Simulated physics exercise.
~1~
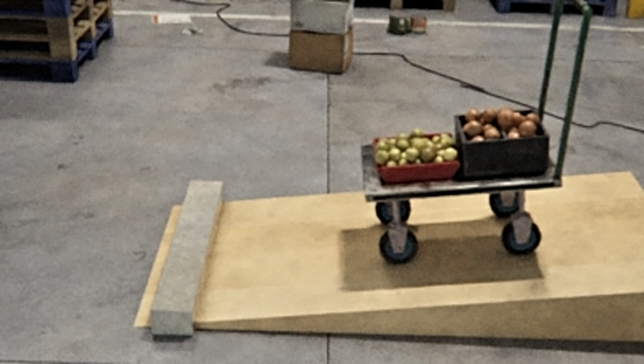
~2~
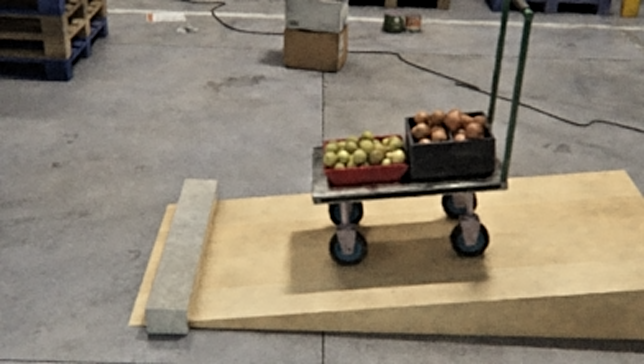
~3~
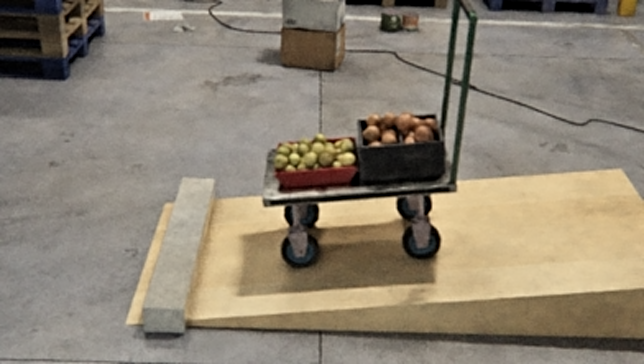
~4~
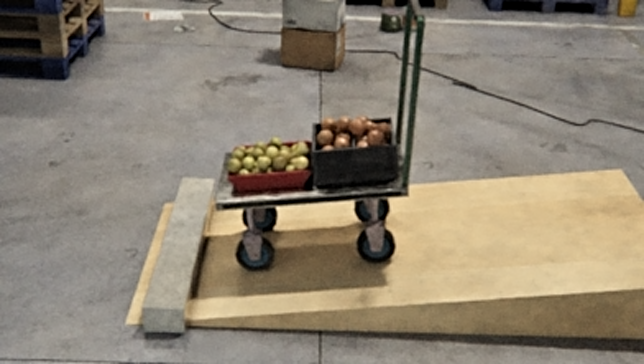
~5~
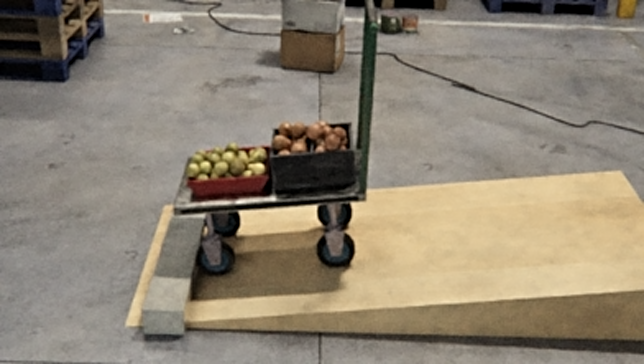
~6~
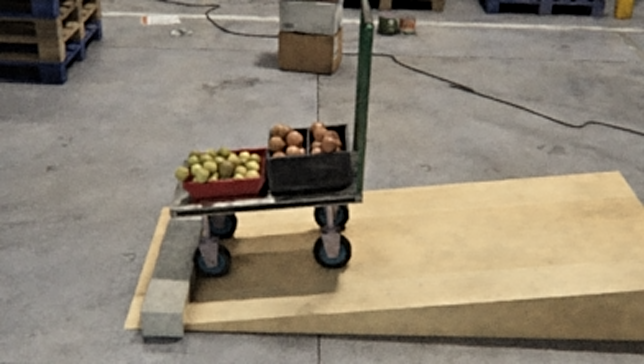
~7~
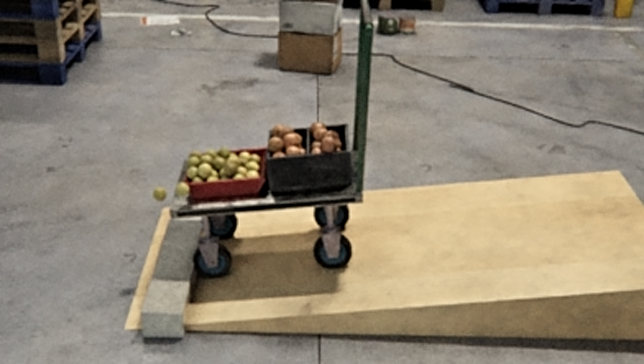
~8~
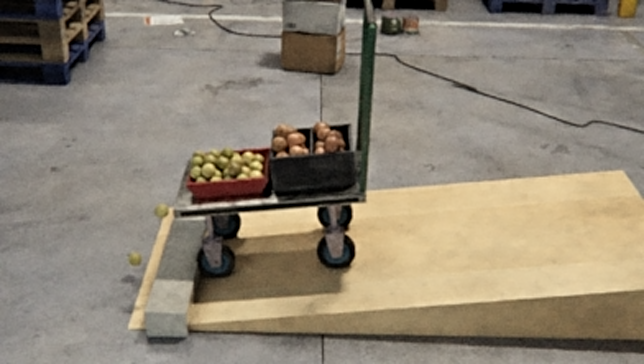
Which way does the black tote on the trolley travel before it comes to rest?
The black tote travels to the left, riding down the ramp on the trolley.
